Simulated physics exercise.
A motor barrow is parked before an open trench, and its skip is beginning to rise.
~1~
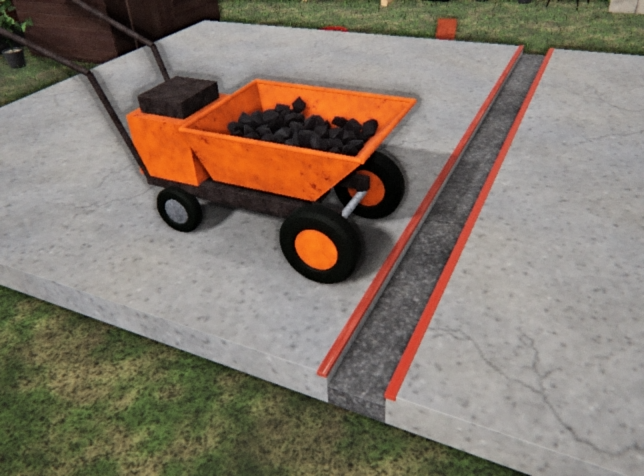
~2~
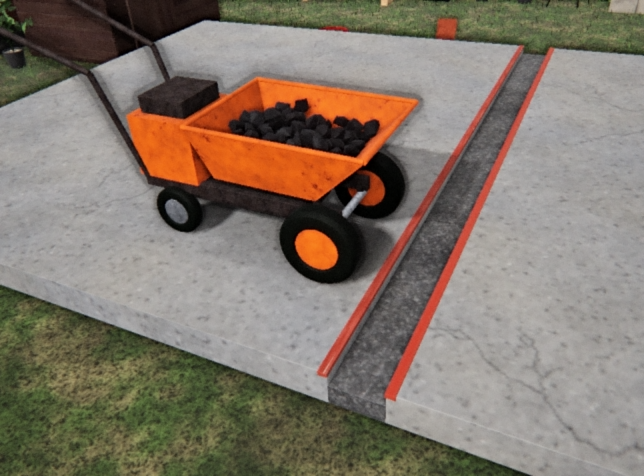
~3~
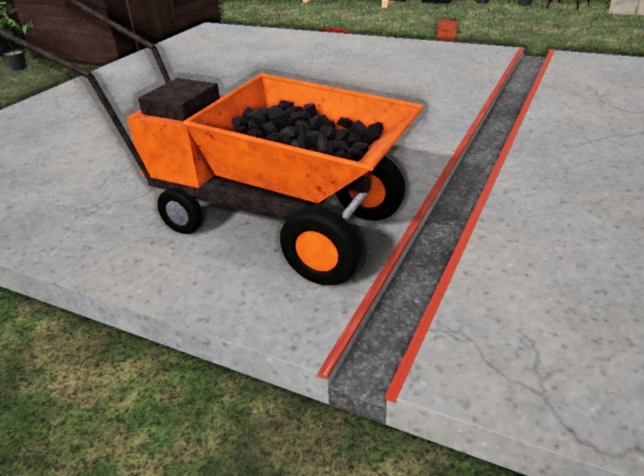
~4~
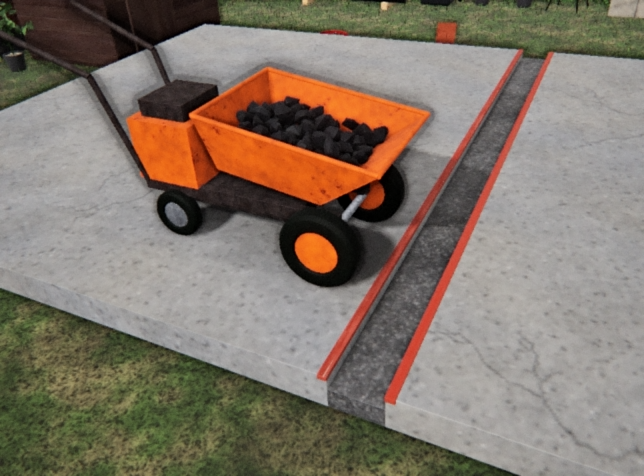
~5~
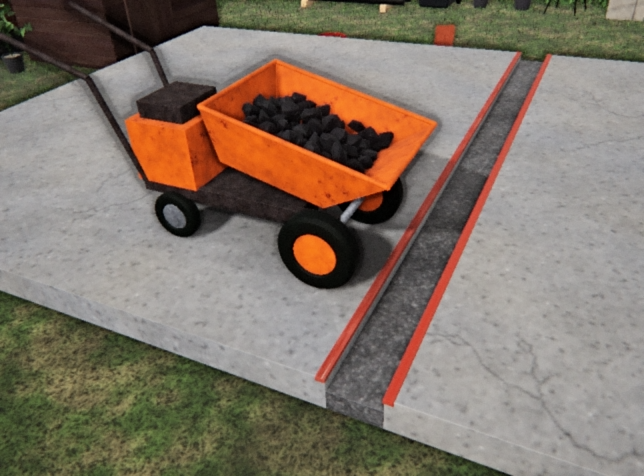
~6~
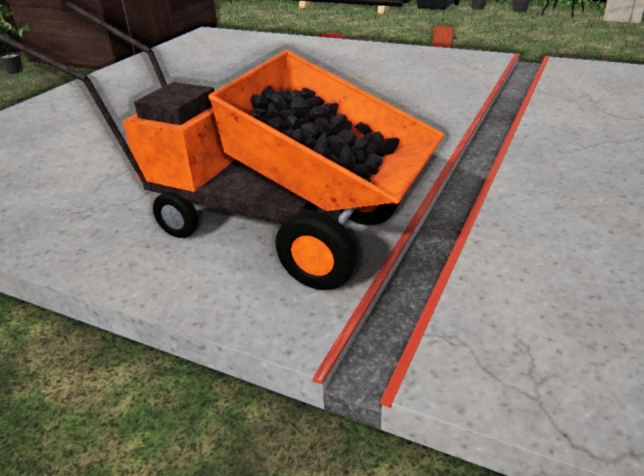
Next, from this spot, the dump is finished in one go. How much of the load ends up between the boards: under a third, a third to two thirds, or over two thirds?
Under a third.
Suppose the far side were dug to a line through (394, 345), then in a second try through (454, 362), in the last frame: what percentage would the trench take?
I'd expect close to 0 in a hundred and then close to 40 in a hundred.
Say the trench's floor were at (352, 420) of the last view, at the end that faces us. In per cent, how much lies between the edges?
0 %.
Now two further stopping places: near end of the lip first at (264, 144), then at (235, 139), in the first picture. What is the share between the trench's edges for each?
Some 50 in a hundred, then some 30 in a hundred.
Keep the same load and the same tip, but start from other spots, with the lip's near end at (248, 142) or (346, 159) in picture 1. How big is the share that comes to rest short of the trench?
About 30 per cent first, about 0 per cent second.
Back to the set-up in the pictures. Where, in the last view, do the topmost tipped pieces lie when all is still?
Once it settles, the peak is close to (480, 248) in the last picture.
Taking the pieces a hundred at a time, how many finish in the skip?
Around 25 %.
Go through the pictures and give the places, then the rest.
In the first picture, lip of the skip at (362, 161), level; top of the load at (290, 120), lumps of coal; first edge of the trench at (351, 324); far edge at (415, 343), the trench under half as wide as the skip, and shallow for its width.
In the second picture, lip of the skip at (364, 163), tipped barely; top of the load at (273, 116).
In the third picture, lip of the skip at (370, 168), tipped barely; top of the load at (269, 128).
In the fourth picture, lip of the skip at (378, 177), tipped a little; top of the load at (274, 124).
In the fifth picture, lip of the skip at (387, 188), tipped clearly; top of the load at (280, 120).
In the sixth picture, lip of the skip at (396, 201), tipped clearly; top of the load at (276, 116); first edge of the trench at (347, 331); far edge at (411, 350).
Soon, skip tipped steeply; all in the skip.
A while on, skip tipped right over; about half in the skip; about a third beyond it; a stray few falling.
Towards the end, skip tipped right over; about a quarter in the skip; a stray few in or heaped over the trench; most beyond it.
Finally, skip tipped right over; about a quarter in the skip; a stray few in or heaped over the trench; most beyond it.
